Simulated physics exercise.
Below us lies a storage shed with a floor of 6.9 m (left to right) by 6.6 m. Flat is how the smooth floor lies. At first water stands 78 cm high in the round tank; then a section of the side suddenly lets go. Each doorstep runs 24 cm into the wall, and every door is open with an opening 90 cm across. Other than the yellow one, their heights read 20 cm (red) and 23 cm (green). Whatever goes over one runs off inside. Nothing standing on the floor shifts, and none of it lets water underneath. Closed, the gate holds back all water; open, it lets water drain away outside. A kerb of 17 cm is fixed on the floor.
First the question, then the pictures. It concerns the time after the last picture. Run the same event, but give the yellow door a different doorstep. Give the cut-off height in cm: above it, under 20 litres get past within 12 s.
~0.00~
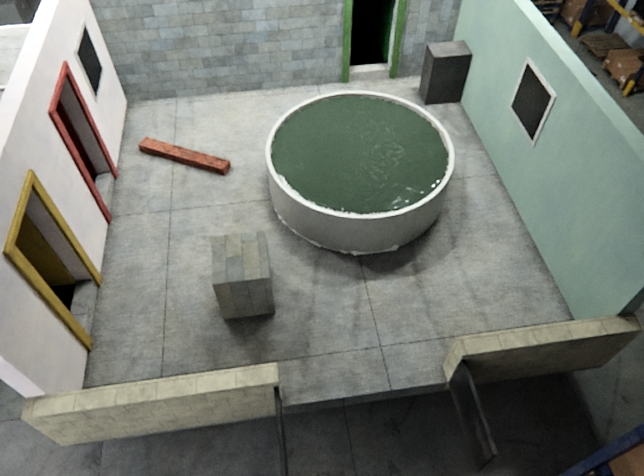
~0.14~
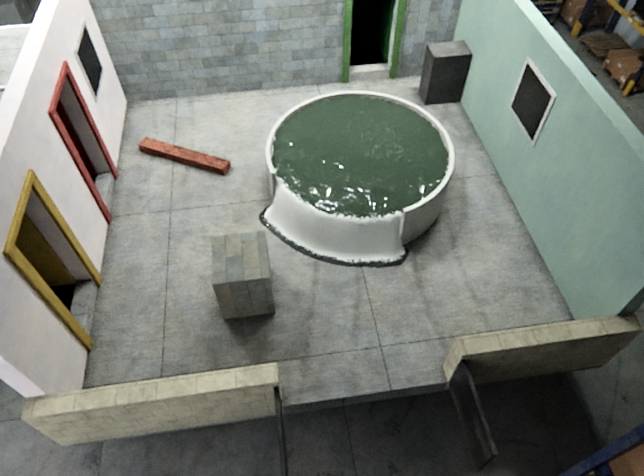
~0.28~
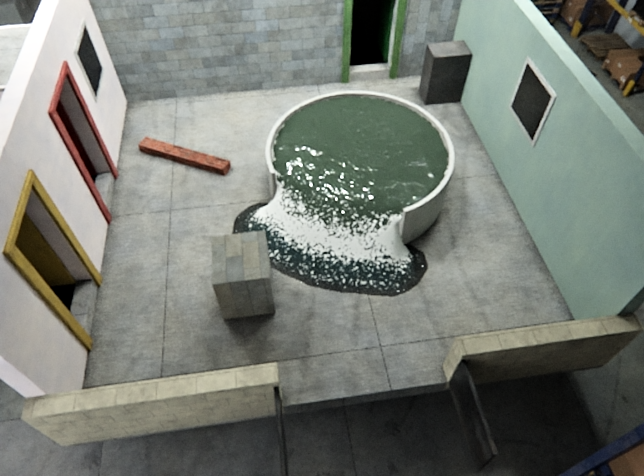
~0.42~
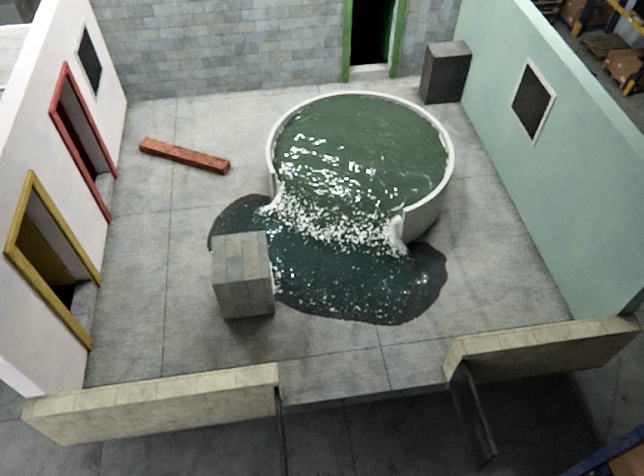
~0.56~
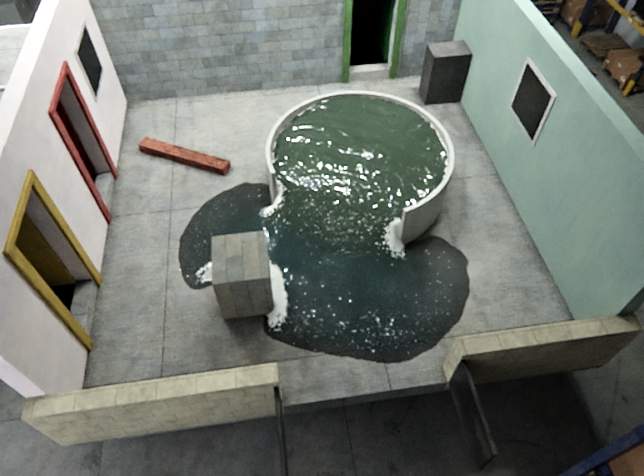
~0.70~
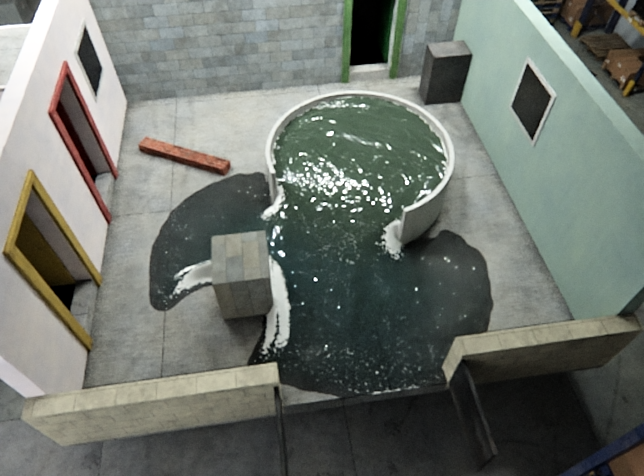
The cut-off is roughly 21 cm.
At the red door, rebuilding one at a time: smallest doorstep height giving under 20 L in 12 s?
Roughly 12.5 cm at the red door.
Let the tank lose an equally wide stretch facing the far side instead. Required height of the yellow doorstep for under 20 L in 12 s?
Then it needs around 10.5 cm.
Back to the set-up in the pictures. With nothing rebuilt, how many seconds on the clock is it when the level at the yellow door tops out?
Near 3.0 s.
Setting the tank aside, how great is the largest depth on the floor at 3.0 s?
Roughly 30 cm.
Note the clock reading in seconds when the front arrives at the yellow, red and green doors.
The yellow door at 0.9 seconds, the red door at 1.4 seconds, the green door at 6.5 seconds.
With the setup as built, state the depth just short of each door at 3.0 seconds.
Door by door in cm - yellow 25, red 15, green 0.
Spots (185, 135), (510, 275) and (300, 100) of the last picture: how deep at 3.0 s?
In that order: 0, 3 and 0 cm.
After 1.4 s water covers 35 % of the floor, deepest (50 cm) near (277, 274); 23 cm at the yellow door, 2 litres in over its 22 cm doorstep.
After 3.0 s water covers 50 % of the floor, deepest (30 cm) near (108, 413); 25 cm at the yellow door, 10 litres in over its 22 cm doorstep.
After 12.0 s water covers 100 % of the floor, deepest (10 cm) near (375, 87); 8 cm at the yellow door, 13 litres in over its 22 cm doorstep.
At the yellow door as built, the water arrived by 1.0 s and peaked near 25 cm at 3.0 s.
With a doorstep of 18.5 cm, 36 litres would have come in within the 12 s; with 25 cm, 4 litres. So under 20 litres takes about 21 cm.
